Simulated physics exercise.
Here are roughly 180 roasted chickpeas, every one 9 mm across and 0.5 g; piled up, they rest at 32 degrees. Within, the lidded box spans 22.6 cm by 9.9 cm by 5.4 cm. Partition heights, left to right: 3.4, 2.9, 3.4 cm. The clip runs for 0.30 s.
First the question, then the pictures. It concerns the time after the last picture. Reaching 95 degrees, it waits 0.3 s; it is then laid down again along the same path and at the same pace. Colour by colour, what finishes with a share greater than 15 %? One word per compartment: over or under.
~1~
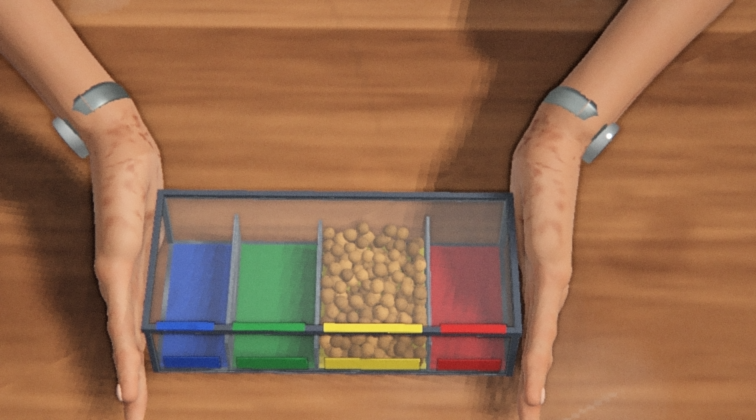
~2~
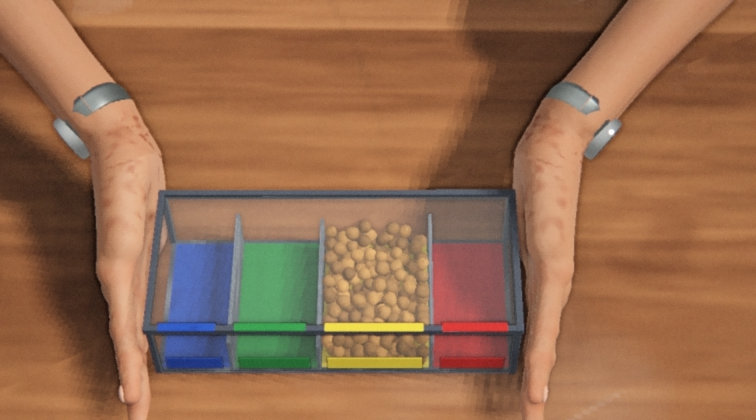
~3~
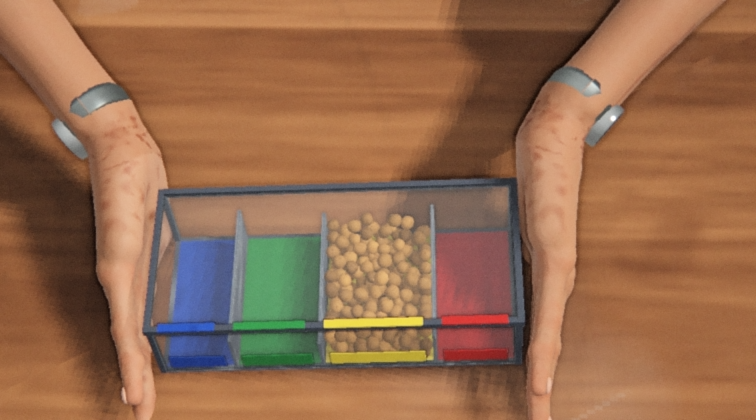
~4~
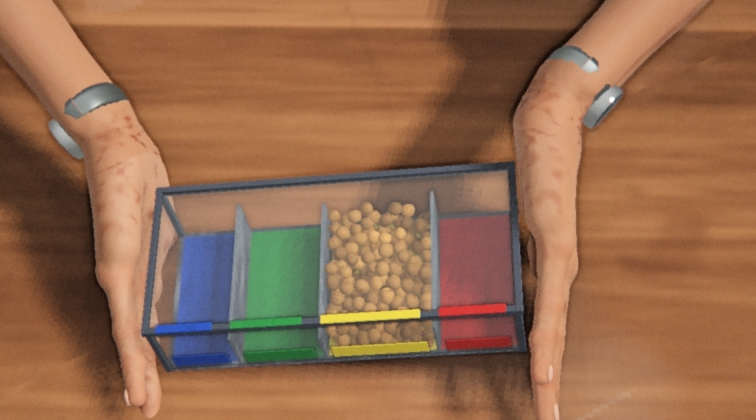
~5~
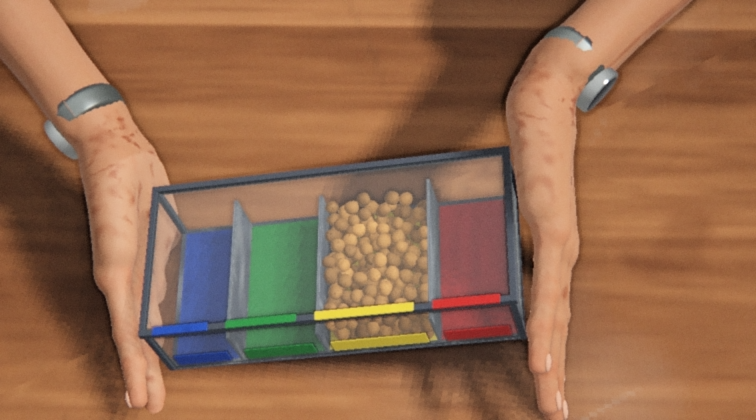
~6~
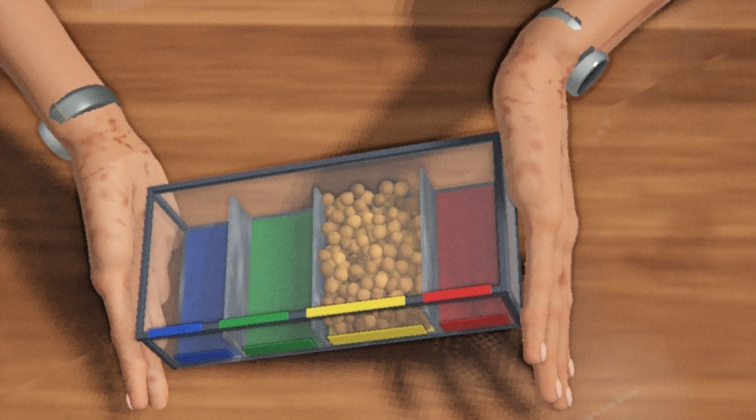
Red under, blue over, green over, yellow over.
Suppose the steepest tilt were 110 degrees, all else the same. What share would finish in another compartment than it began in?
About 85 per cent.
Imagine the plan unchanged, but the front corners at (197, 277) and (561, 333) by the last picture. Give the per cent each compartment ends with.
Red = 50 %, blue = 0 %, green = 0 %, yellow = 50 %.
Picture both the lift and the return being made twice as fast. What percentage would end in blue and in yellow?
In that case blue would keep 35 % and yellow would keep 25 %.
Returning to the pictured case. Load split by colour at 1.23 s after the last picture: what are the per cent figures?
Red 0, blue 30, green 35, yellow 35.
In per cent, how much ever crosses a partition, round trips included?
Estimate: Around 80 %.
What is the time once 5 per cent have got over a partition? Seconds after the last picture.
It comes at roughly 0.80 s.
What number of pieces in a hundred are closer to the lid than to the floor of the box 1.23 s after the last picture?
Close to 60 in a hundred.
Then, 1.23 s after the last picture, tilt 95 degrees; blue 30 %, green 35 %, yellow 35 %.
Then, 2.05 s after the last picture, tilt 47 degrees; blue 40 %, green 40 %, yellow 20 %.
Then, 2.88 s after the last picture, tilt 0 degrees; blue 40 %, green 40 %, yellow 20 %.
In the end, red 0 %, blue 40 %, green 40 %, yellow 20 %.
